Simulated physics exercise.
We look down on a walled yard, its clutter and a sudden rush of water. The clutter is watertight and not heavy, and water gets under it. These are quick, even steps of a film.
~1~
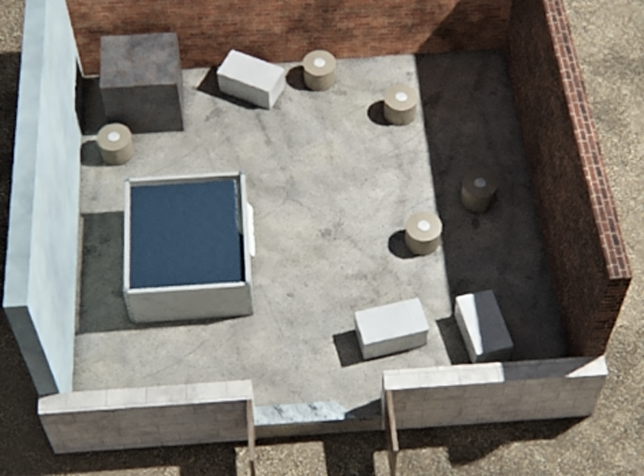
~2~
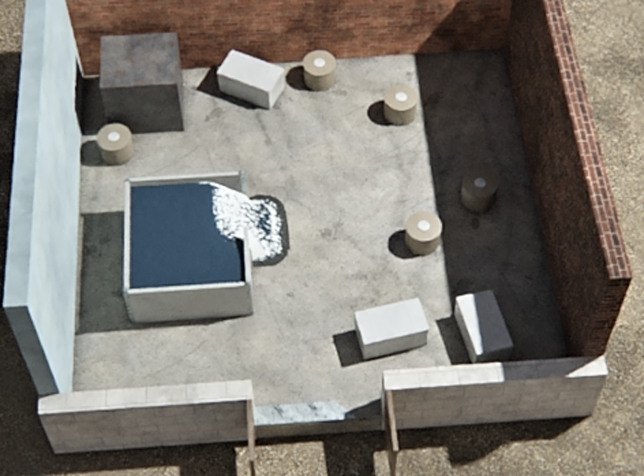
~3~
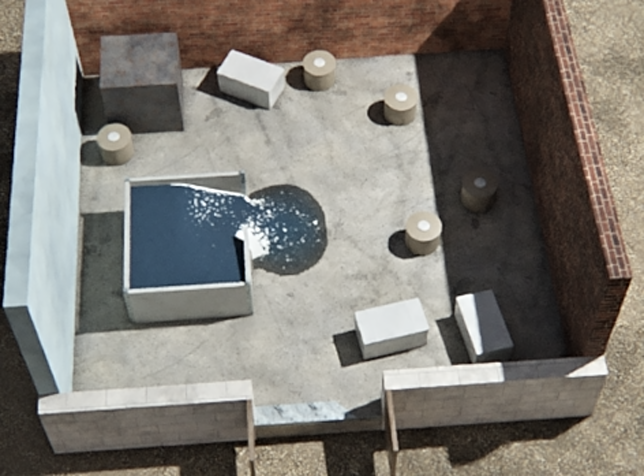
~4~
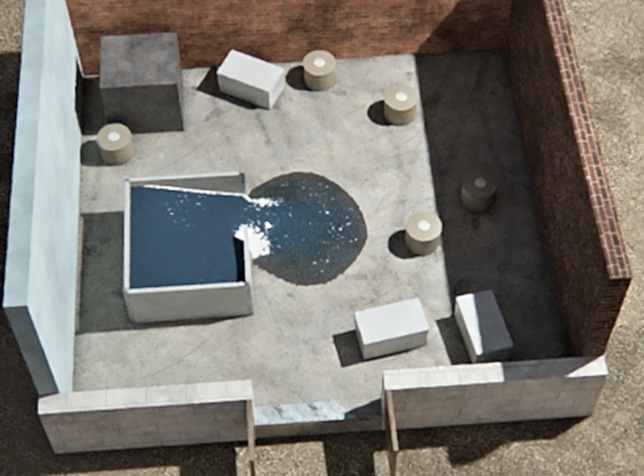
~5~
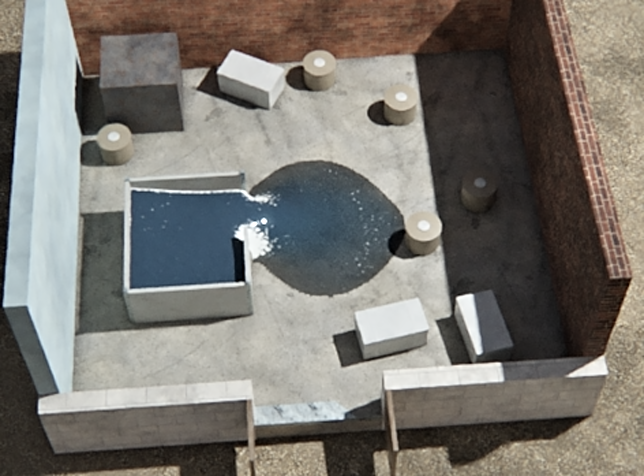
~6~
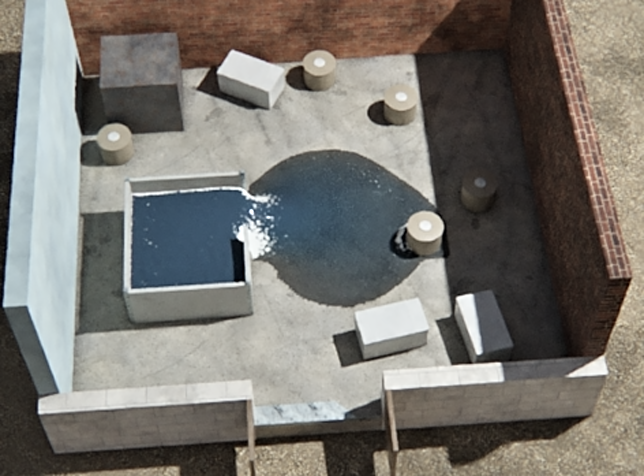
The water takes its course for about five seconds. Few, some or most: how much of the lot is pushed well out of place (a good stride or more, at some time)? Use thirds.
That comes to one to two thirds.
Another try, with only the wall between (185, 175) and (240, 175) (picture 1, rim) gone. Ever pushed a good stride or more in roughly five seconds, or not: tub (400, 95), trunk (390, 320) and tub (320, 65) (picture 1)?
In that order: That far or more, not that far, pushed that far.
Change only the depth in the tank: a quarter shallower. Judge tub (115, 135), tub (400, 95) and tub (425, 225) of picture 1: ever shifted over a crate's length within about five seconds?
In turn: Not that far, shifted that much, moved that far.
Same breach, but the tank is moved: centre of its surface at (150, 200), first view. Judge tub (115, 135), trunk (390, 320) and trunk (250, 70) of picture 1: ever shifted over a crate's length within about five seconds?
In turn: Short of that, never so far, never so far.
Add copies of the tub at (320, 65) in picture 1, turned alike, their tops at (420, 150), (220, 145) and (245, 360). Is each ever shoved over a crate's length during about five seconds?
As listed: Yes, never so far, no.
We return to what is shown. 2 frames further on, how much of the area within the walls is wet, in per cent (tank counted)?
About 30 per cent.
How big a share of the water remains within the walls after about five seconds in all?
Roughly 100 per cent.
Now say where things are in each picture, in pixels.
A tub at (424, 226) rests on the ground; a tub at (114, 137) rests on the ground; 0 of 8 have shifted, in the first frame.
A tub at (424, 226), on the bottom; a tub at (114, 137), on the bottom; 0 of 8 have shifted, in the second frame.
A tub at (424, 226) rests on the ground; a tub at (114, 137) rests on the ground; 0 of 8 have shifted, in the third frame.
A tub at (424, 226) rests on the ground; a tub at (114, 137), on the bottom; 0 of 8 have shifted, in the fourth frame.
A tub at (424, 226) rests on the ground; a tub at (114, 137), on the bottom; 0 of 8 have shifted, in the fifth frame.
A tub at (426, 226), on the bottom; a tub at (114, 137), on the bottom; 0 of 8 have shifted, in the sixth frame.
A moment on, 0 of 8 are well off their spots; 0 afloat.
Next, 3 of 8 are well off their spots; 2 afloat.
Later, 2 of 8 are well off their spots; 4 afloat.
In the end, 4 of 8 are well off their spots, and 4 have been at some point; 4 afloat.
